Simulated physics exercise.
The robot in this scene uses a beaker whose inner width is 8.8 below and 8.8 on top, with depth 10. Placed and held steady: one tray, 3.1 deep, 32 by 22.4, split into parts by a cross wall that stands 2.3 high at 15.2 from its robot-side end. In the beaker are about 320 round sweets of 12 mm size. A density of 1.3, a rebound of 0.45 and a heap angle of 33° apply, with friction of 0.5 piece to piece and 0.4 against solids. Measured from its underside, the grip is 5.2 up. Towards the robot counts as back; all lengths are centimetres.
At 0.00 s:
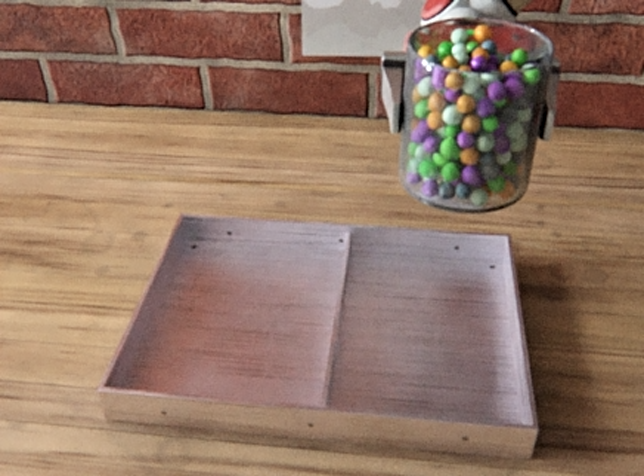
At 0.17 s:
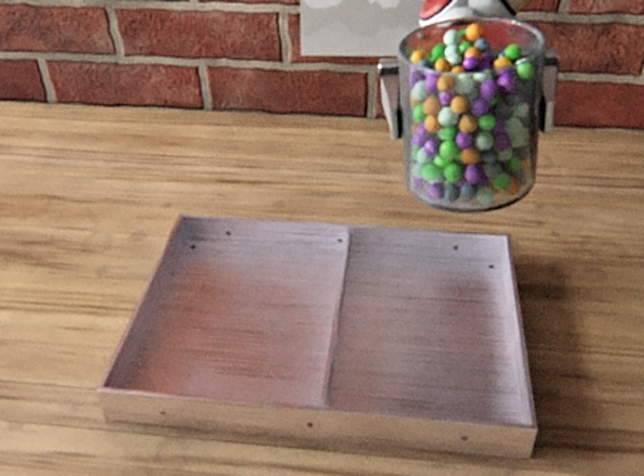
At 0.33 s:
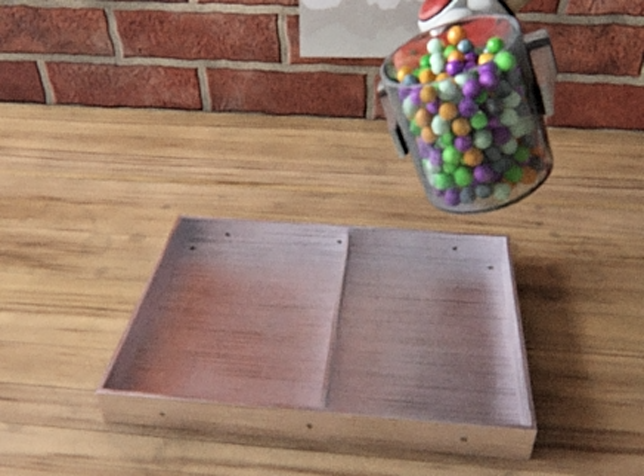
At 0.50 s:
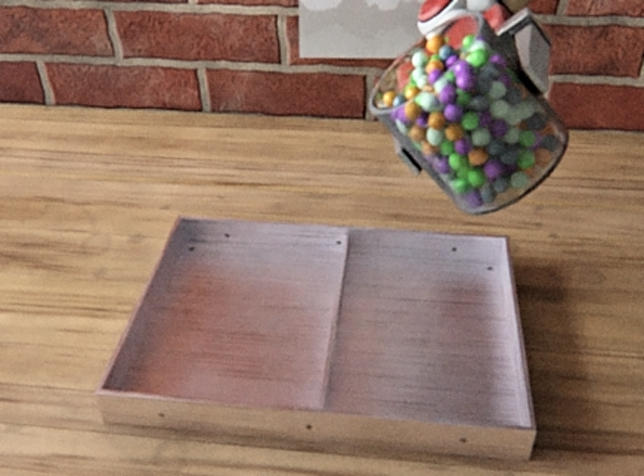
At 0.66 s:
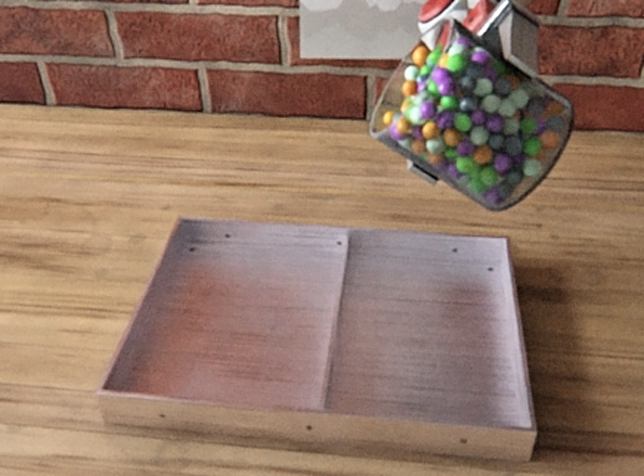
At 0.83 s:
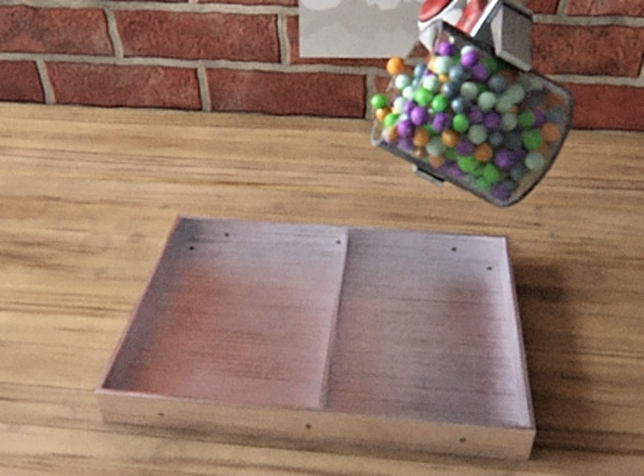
A clear beaker full of small round sweets in orange, green, purple and pale mint, held by a red and white gripper at the upper right, starts upright, then tilts steadily to the left, its load shifting toward the rim. Below it, a shallow, empty, pale pinkish tray with one divider rests on a wooden table. The fixed, slightly raised view shows a red brick wall behind.
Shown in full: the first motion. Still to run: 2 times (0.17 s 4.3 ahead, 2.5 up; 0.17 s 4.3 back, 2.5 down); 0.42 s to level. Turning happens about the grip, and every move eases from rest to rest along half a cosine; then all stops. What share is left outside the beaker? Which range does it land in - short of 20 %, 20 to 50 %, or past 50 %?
It lands in the 20 to 50 % range.
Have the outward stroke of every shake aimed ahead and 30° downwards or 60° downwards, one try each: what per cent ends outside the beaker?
Try one gives about 15 in a hundred, try two about 5 in a hundred.
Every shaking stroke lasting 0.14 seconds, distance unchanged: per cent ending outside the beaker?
In that case around 45 per cent.
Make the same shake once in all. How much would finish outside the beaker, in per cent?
About 20 %.
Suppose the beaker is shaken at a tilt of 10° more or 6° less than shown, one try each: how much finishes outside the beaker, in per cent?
I'd say close to 45 and 20 per cent, in that order.
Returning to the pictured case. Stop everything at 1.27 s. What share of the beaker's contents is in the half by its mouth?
About 45 percent.
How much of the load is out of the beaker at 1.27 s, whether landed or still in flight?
Share gone by then: Close to 15 %.
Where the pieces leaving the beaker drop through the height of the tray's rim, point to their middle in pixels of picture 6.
Near (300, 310).
After 1.27 s, tilted 63° forward, highest piece 26 above the table; 261 in the beaker, 37 in the far-side part, 10 in the robot-side part, 1 on the table or floor, 7 in flight or on a rim.
After 1.71 s, tilted 34° forward, highest piece 25 above the table; 226 in the beaker, 72 in the far-side part, 16 in the robot-side part, 1 on the table or floor, 1 in flight or on a rim.
After 2.13 s, level, highest piece 26 above the table; 226 in the beaker, 74 in the far-side part, 15 in the robot-side part, 1 on the table or floor.
After 3.18 s, level, highest piece 26 above the table; 226 in the beaker, 74 in the far-side part, 15 in the robot-side part, 1 on the table or floor.
At rest, 226 in the beaker, 74 in the far-side part, 15 in the robot-side part, 1 on the table or floor. That is 28 % outside the beaker.
